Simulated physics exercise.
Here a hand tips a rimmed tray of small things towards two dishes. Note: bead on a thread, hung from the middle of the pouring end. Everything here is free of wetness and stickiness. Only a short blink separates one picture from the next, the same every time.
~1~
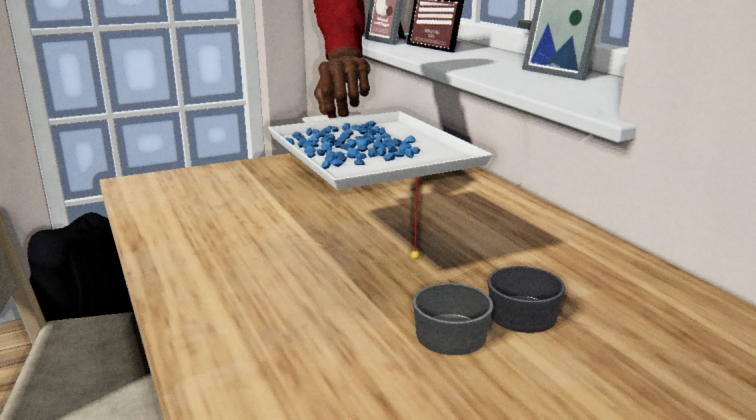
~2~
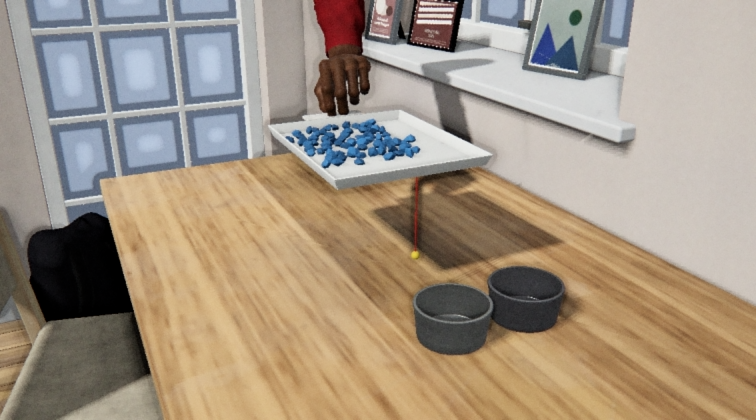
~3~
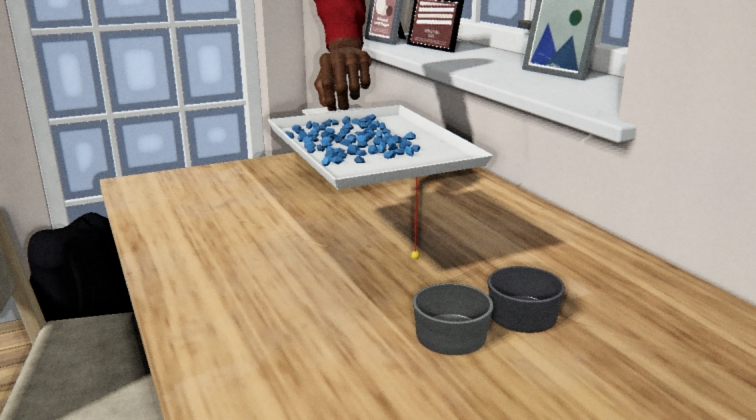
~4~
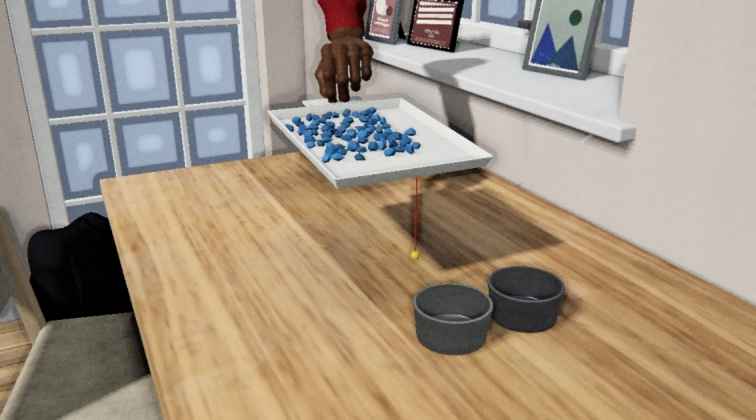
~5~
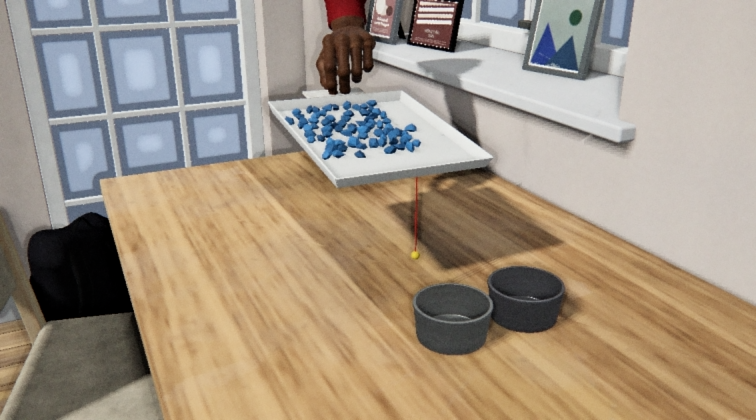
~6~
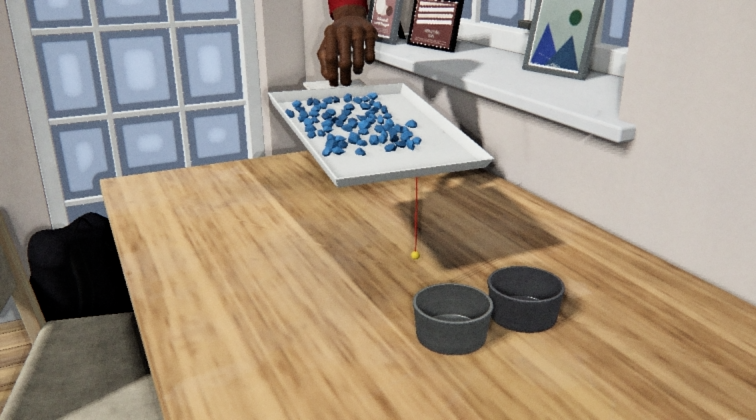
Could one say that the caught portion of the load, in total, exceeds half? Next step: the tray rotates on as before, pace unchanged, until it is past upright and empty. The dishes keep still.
No, it falls short of half.
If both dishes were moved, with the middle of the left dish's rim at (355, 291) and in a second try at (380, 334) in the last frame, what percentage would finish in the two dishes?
Trial 1: 40 percent; trial 2: 0 percent.
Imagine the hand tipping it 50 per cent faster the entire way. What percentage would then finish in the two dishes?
Share: Around 20%.
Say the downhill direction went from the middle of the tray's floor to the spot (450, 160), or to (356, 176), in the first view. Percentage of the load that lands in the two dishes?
Shares: About 0 in a hundred, then about 0 in a hundred.
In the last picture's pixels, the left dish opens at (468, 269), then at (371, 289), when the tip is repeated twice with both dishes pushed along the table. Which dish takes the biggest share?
First the left one, then the right dish.
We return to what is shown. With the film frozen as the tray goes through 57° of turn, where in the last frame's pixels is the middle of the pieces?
(425, 162).
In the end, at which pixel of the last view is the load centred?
Near (455, 306).
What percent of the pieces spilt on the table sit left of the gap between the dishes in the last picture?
80 per cent or thereabouts.
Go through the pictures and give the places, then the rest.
In the first picture, corners of the pouring end at (337, 177) and (486, 154), level; middle of the load at (351, 142), aquarium stones; left dish at (473, 334); right dish at (548, 313); bead on its thread at (415, 255).
In the second picture, corners of the pouring end at (338, 177) and (486, 154), level; middle of the load at (351, 141).
In the third picture, corners of the pouring end at (338, 177) and (487, 154), tipped barely, lowest at the right corner; middle of the load at (351, 137).
In the fourth picture, corners of the pouring end at (338, 177) and (487, 155), tipped a little, lowest at the right corner; middle of the load at (351, 132).
In the fifth picture, corners of the pouring end at (338, 176) and (487, 156), tipped a little, lowest at the right corner; middle of the load at (352, 127).
In the sixth picture, corners of the pouring end at (339, 176) and (488, 157), tipped a little, lowest at the right corner; middle of the load at (352, 121); left dish at (473, 334); right dish at (548, 313).
Soon, tray tipped steeply; most on the tray; a stray few outside both; a small part in the air.
A while on, tray tipped right over; about a quarter on the tray; a small part in the left dish; about a third outside both; about a third in the air.
Towards the end, tray tipped past a quarter turn; a small part in the left dish; most outside both.
Finally, tray tipped past a quarter turn; a small part in the left dish; none in the right dish; most outside both.
